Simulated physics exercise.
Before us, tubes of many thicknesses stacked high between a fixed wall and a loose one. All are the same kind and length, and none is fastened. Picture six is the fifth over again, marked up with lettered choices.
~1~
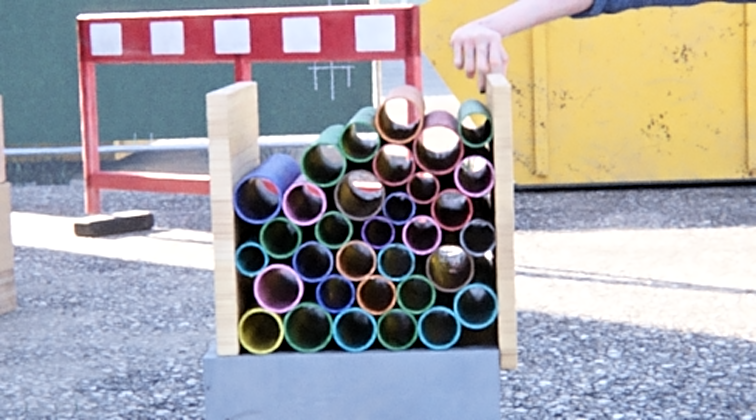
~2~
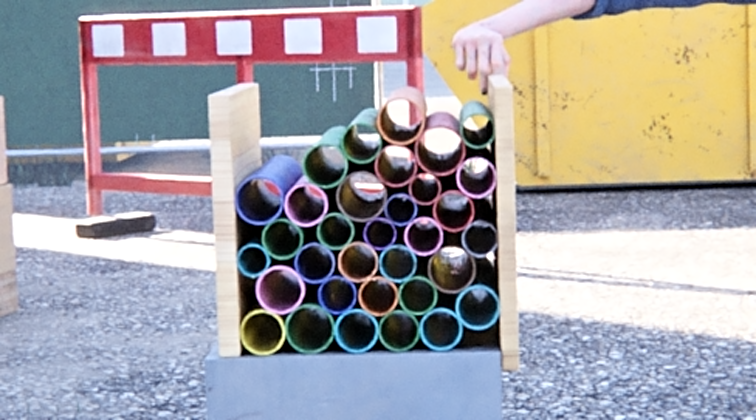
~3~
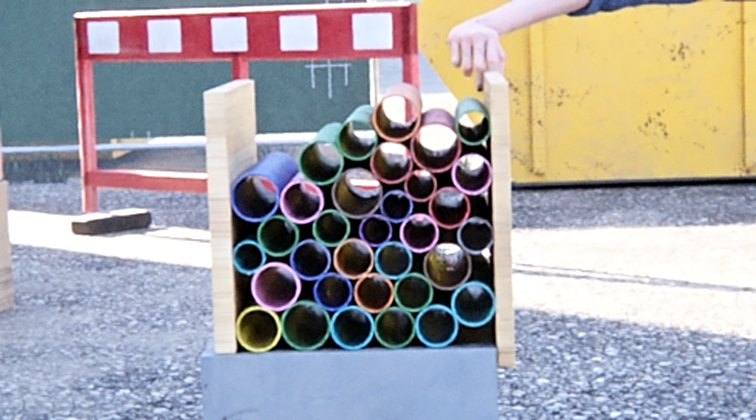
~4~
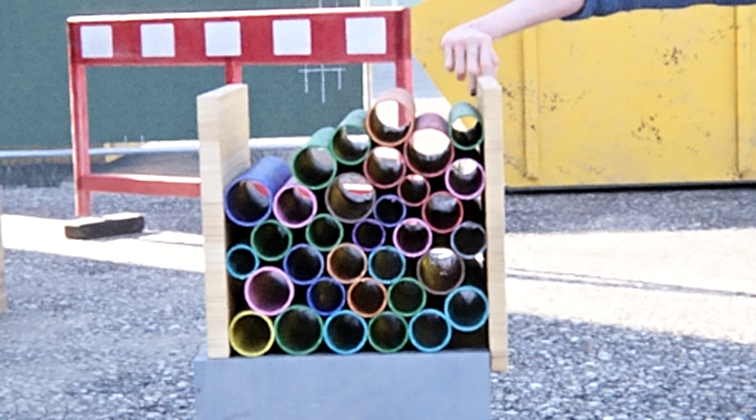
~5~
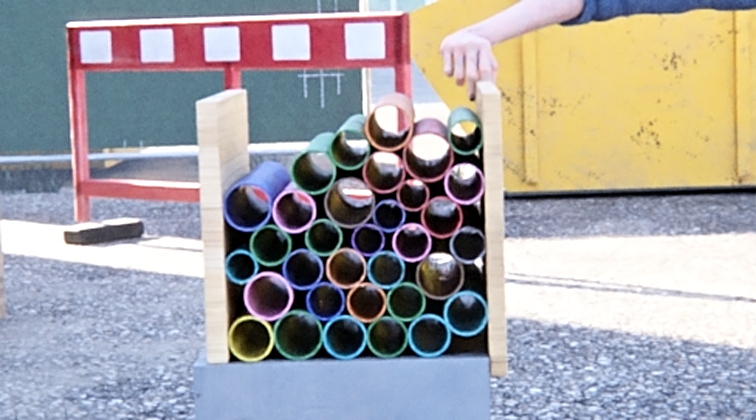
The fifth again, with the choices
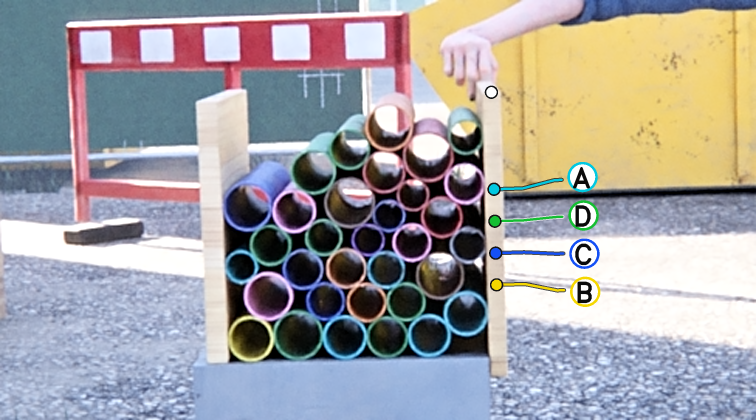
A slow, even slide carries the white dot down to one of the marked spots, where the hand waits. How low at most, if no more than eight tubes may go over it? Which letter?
B is the limit.
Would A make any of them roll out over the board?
At A: Yes.
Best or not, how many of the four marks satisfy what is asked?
The number is four.
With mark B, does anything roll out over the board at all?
Yes.
On the marked copy, A at (494, 190); B at (496, 285); C at (496, 253); D at (495, 221); the white dot at (491, 92).
With B. Early on, top of the board (485, 176).
Further on, top of the board (487, 267).
At the end, top of the board (488, 284), eight out over the board.
As for the rest, A one out over the board; C about four out over the board; D one out over the board.
